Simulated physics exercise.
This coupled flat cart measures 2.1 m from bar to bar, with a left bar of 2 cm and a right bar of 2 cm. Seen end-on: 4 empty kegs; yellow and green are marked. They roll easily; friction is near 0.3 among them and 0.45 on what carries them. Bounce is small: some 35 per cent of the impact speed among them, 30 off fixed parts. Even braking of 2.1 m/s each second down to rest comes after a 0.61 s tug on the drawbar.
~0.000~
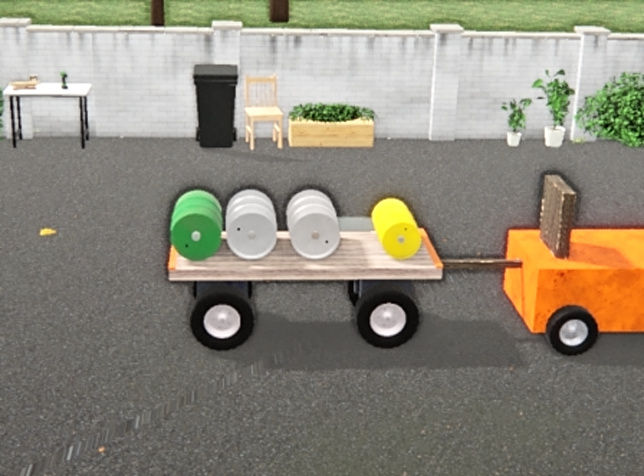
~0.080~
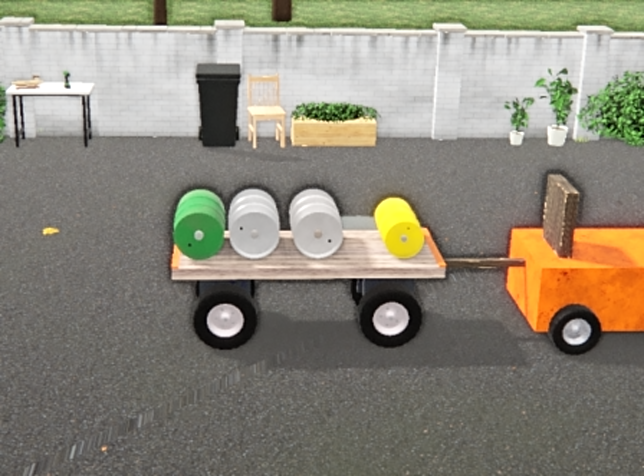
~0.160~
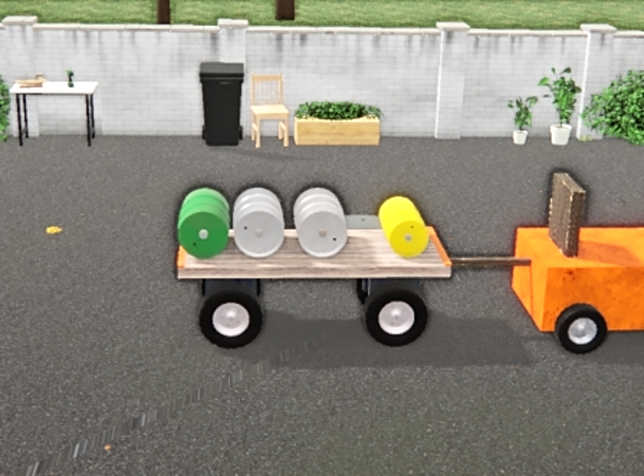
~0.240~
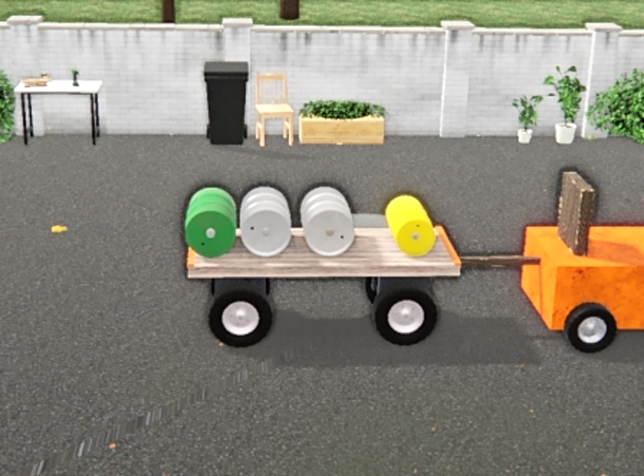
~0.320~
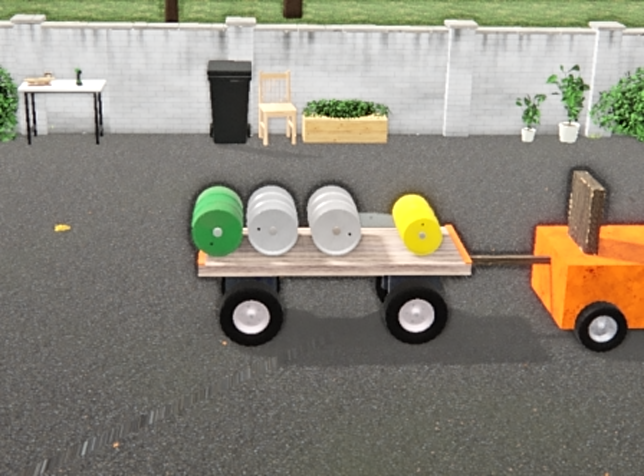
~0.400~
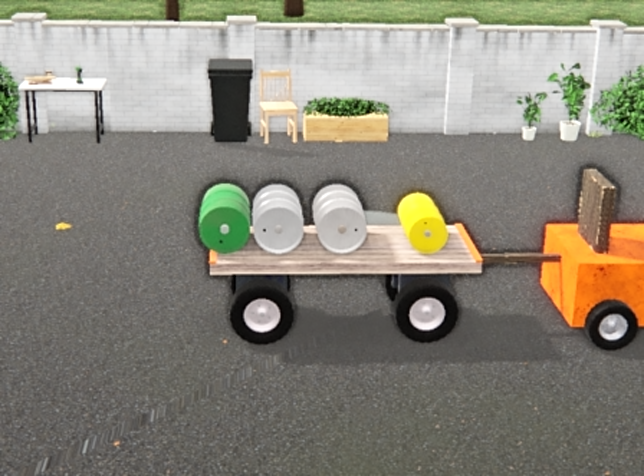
On a paved yard, an orange vehicle pulls a flat cart carrying four barrels right.
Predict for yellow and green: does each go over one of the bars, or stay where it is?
One by one: I expect yellow to stay with the cart; I expect green to part from the cart.
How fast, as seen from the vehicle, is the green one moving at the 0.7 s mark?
Roughly 0.7 m/s.
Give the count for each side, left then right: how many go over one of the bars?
Count by side - left 1, right 0.
By 0.7 s, yellow is on the deck, 60 cm from the right bar, rolling left along the cart; green is over the left bar and falling; 1 gone from the cart.
By 0.9 s, yellow is on the deck, 75 cm from the right bar, rolling left along the cart; green is over the left bar and falling; 1 gone from the cart.
Finally (3.6 s), yellow is on the deck, 80 cm from the right bar; green is over the left bar and down; 1 gone from the cart.
